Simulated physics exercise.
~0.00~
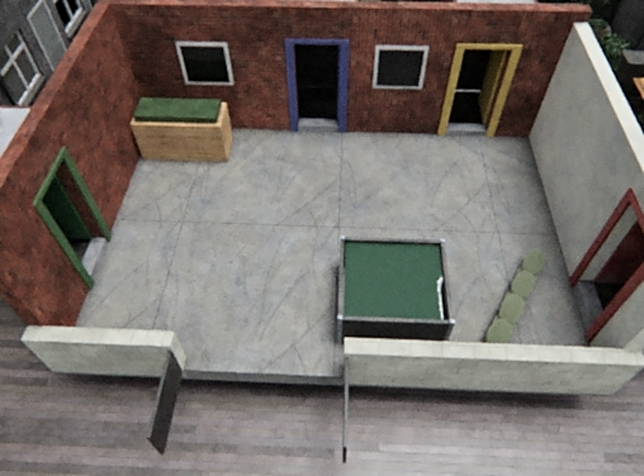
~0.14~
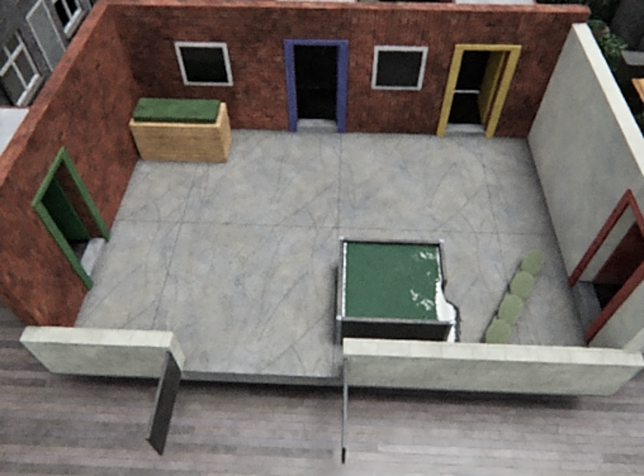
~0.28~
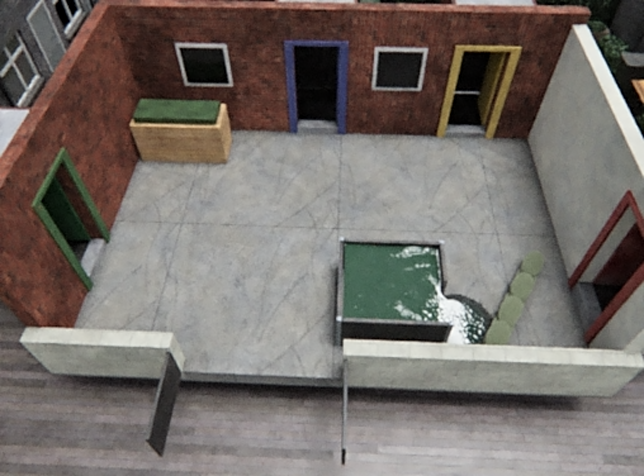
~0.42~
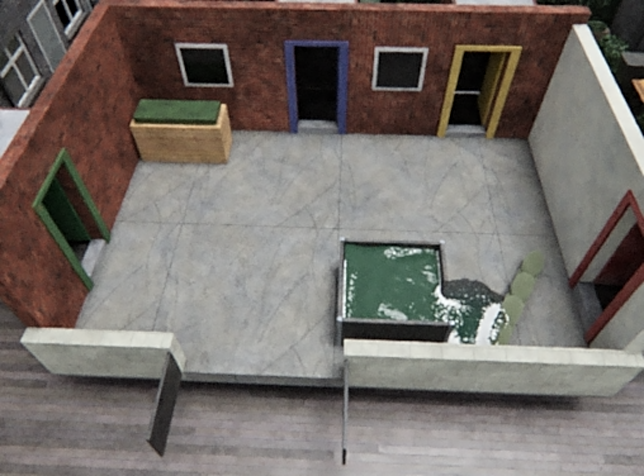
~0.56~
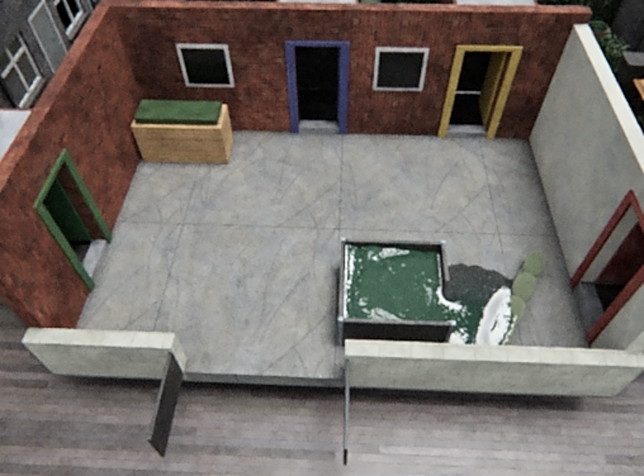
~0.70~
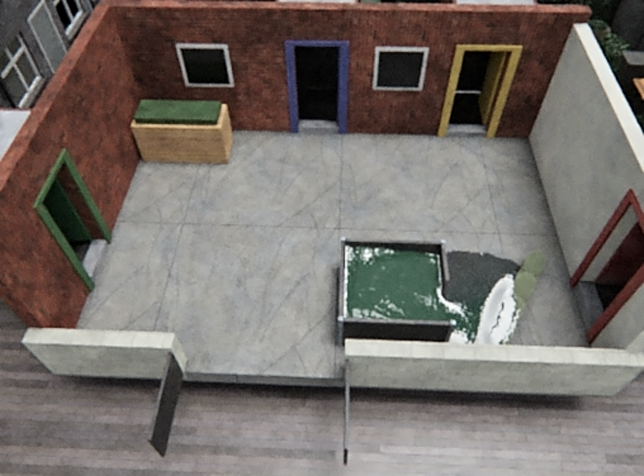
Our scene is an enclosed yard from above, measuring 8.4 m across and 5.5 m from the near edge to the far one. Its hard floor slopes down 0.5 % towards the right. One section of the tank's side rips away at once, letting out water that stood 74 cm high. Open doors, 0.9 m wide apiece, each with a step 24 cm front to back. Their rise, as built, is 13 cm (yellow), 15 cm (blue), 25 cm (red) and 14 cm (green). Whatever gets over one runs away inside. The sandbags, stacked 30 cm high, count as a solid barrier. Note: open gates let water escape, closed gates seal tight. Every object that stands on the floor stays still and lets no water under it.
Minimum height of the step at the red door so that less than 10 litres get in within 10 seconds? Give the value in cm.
Roughly 12.5 cm.
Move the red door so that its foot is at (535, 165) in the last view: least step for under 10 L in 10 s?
Roughly 13.5 cm, give or take.
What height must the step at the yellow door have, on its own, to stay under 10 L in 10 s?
Yellow: 14.0 cm.
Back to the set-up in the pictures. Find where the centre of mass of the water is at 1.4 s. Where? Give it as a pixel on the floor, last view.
My guess is close to (432, 309).
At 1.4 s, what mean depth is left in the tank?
It averages close to 44 centimetres.
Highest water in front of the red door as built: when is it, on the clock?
The depth peaks at about 2.0 seconds.
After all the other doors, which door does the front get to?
Green, last of all.
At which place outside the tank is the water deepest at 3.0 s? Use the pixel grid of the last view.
(482, 338).
After 1.4 s water covers 15 % of the floor, deepest (47 cm) near (482, 338); 9 cm at the red door, 0 litres in over its 25 cm step.
After 3.0 s water covers 40 % of the floor, deepest (30 cm) near (482, 338); 11 cm at the red door, 0 litres in over its 25 cm step.
After 10.0 s water covers 85 % of the floor, deepest (9 cm) near (593, 374); 6 cm at the red door, 0 litres in over its 25 cm step.
At the red door as built, the water arrived by 1.4 s and peaked near 17 cm at 2.0 s.
With a step of 10 cm, 22 litres would have come in within the 10 s; with 14 cm, 6 litres. So under 10 litres takes about 12.5 cm.
